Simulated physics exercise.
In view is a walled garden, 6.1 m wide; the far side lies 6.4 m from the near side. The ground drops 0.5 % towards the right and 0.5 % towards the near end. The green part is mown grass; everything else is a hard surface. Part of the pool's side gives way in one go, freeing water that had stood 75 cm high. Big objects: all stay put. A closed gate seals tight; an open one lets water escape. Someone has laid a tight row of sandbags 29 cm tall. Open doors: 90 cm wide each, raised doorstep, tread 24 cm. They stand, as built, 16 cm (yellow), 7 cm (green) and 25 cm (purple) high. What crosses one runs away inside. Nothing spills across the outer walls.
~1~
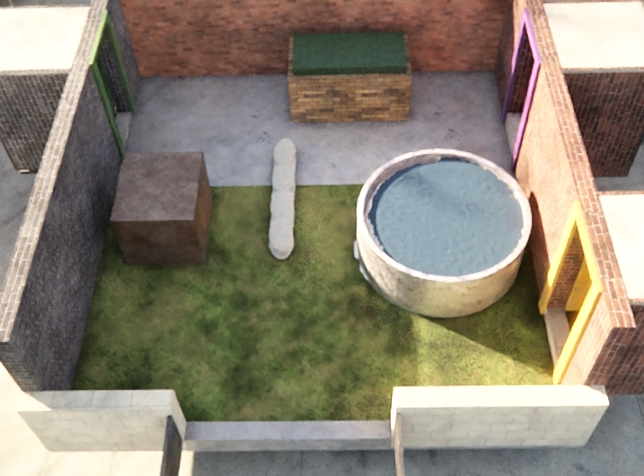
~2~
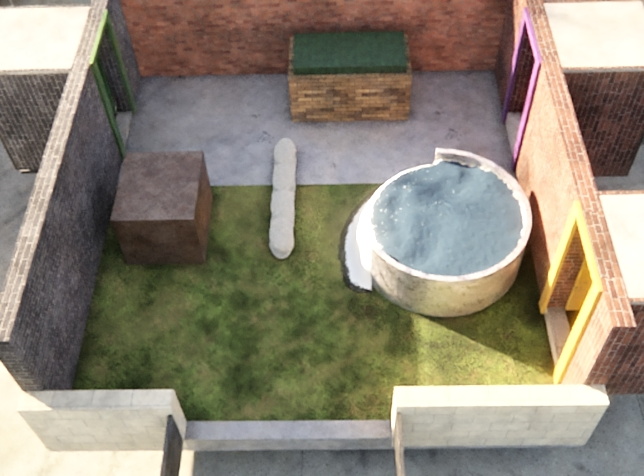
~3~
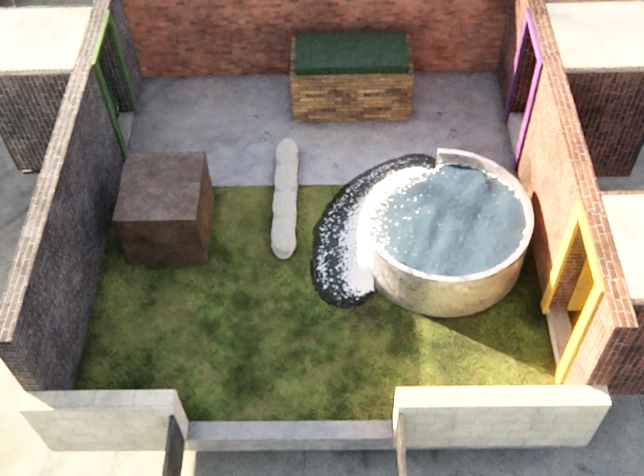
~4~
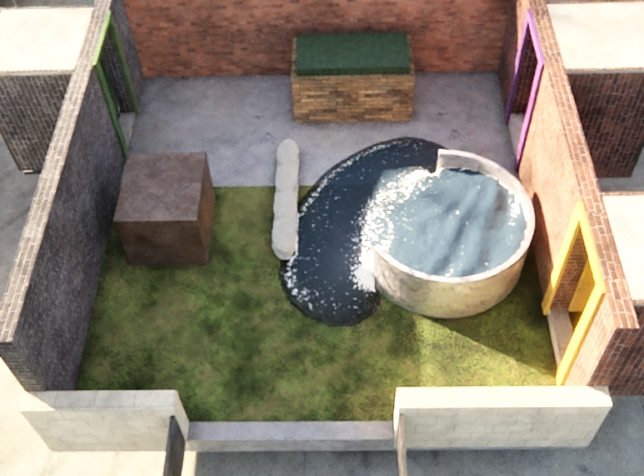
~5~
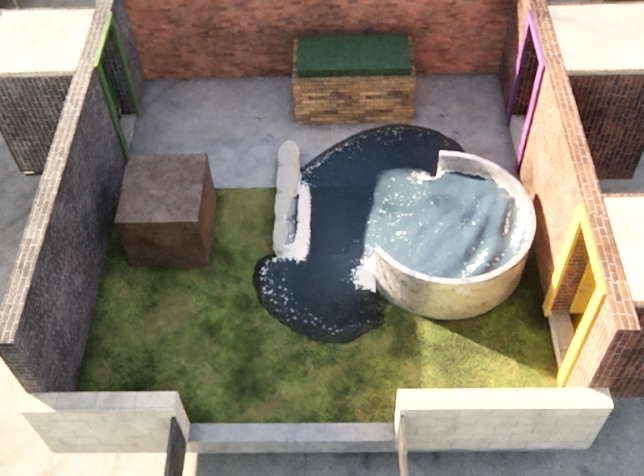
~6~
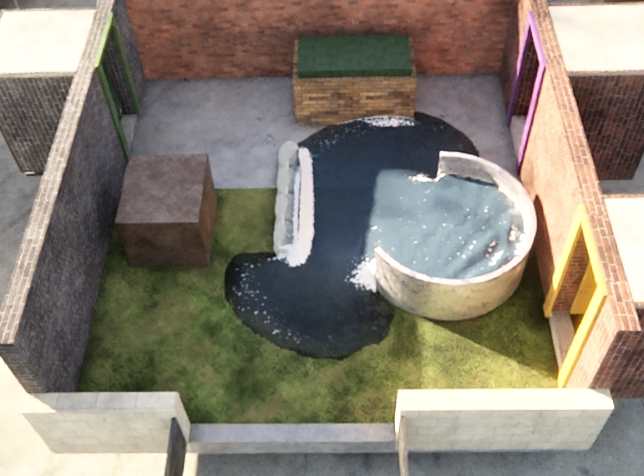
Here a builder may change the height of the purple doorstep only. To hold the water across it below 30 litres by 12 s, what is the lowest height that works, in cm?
Close to 15 cm is just enough.
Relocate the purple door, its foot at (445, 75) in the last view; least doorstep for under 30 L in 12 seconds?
About 8.5 cm.
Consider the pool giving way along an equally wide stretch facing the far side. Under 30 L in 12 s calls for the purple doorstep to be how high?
At least roughly 21 centimetres tall.
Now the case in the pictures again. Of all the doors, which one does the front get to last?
The yellow door.
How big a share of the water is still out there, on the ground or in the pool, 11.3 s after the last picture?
Some 80 per cent remains.
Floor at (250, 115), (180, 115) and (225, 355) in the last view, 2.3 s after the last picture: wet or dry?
Soaked; soaked; soaked.
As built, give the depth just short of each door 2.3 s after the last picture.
Before yellow it's 0 cm, before green 16 cm, before purple 23 cm.
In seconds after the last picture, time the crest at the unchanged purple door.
The level tops out around 2.0 s.
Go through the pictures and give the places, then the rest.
Still water, 75 cm deep, in the pool at (443, 215); the purple door at (520, 96) is dry, in the first frame.
The front is at (352, 284), 0.3 m from the gap at (372, 209); 0.5 m2 of floor is wet, 75 cm left at the back, in the second frame.
Water pours out at (373, 212) and has run 0.7 m, to (318, 281); about 11 cm deep outside, 75 cm at the back, in the third frame.
Water pours out at (374, 214) and has run 1.2 m, to (285, 279); about 10 cm deep outside, 74 cm at the back, in the fourth frame.
Water pours out at (375, 216) and has run 1.5 m, to (260, 284); about 9 cm deep outside, 66 cm at the back, in the fifth frame.
Water pours out at (376, 217) and has run 1.9 m, to (230, 281); about 8 cm deep outside, 61 cm at the back; 0.7 m in a straight line remain to the purple door at (525, 99), in the sixth frame.
Then, 0.7 s after the last picture water covers 45 % of the floor, deepest (49 cm) near (322, 131); it has not reached the purple door.
Then, 2.3 s after the last picture water covers 80 % of the floor, deepest (24 cm) near (333, 131); 23 cm at the purple door, 0 litres in over its 25 cm doorstep.
Then, 11.3 s after the last picture water covers 95 % of the floor, deepest (9 cm) near (543, 421); 8 cm at the purple door, 0 litres in over its 25 cm doorstep.
At the purple door as built, the water peaked near 23 cm, 2.1 s after the last picture.
Run again over the same 12 s with other heights there, 58 litres in over 13 cm, 13 litres over 18 cm. The limit of 30 litres is kept from about 15 cm up.
